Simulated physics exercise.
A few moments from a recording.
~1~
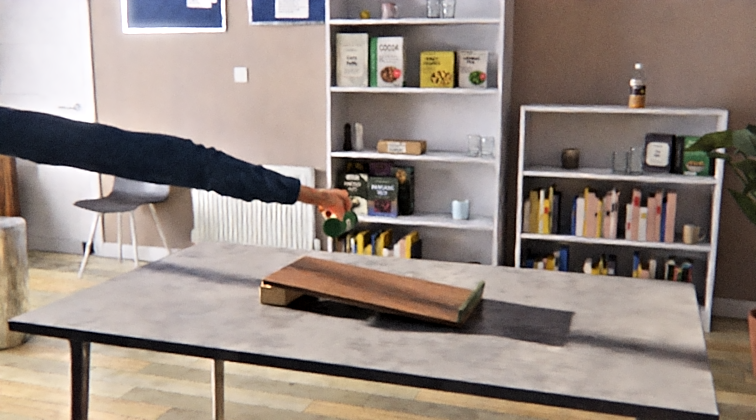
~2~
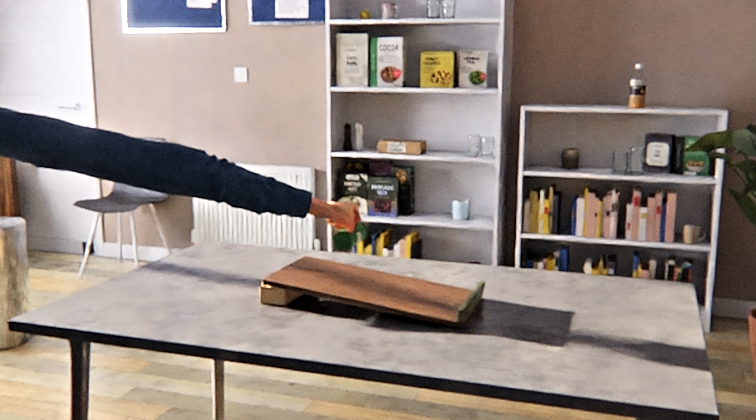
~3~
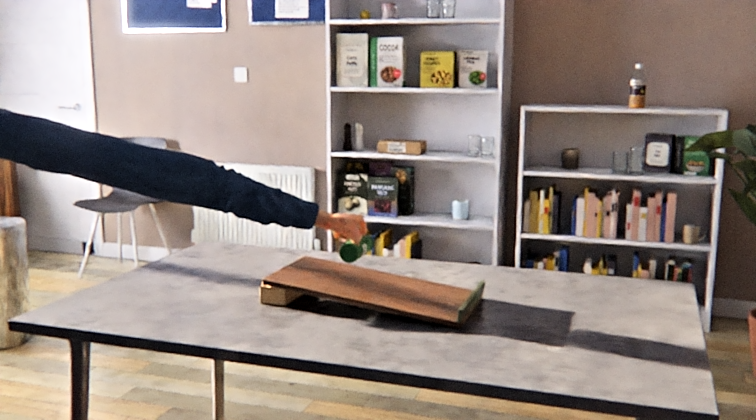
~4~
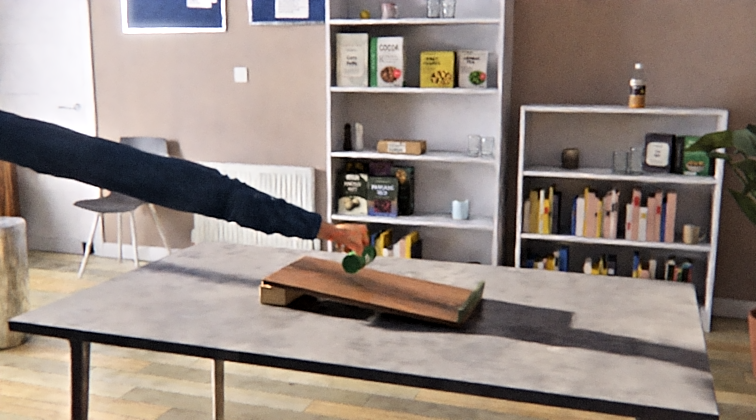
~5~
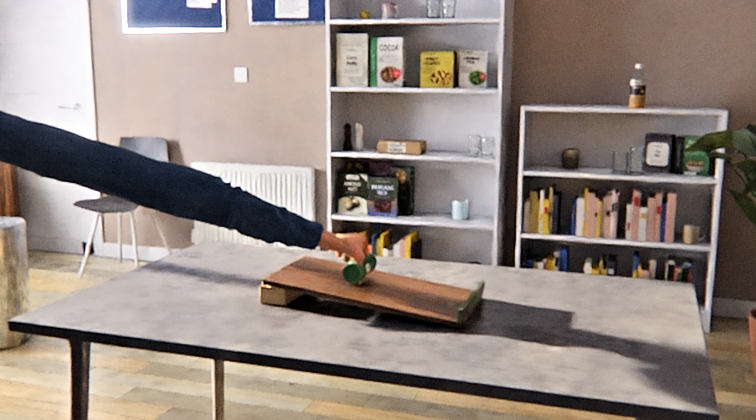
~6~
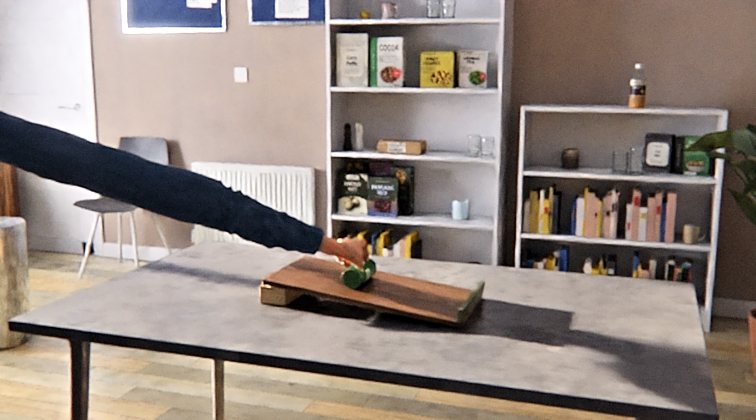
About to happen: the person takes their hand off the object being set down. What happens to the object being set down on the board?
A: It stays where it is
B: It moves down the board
B.
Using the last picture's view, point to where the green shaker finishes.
Near pixel (460, 294).
Then, 0.50 s after the last picture, green shaker rolled about its own width near (376, 276).
Then, 0.80 s after the last picture, green shaker rolled well along near (410, 283).
Then, 0.90 s after the last picture, green shaker rolled well along near (426, 286).
Then, 1.10 s after the last picture, green shaker rolled well along near (460, 293).
At rest, moved from the start, green shaker. Seen from the same camera at the end, green shaker near (460, 294). The green shaker goes downhill.
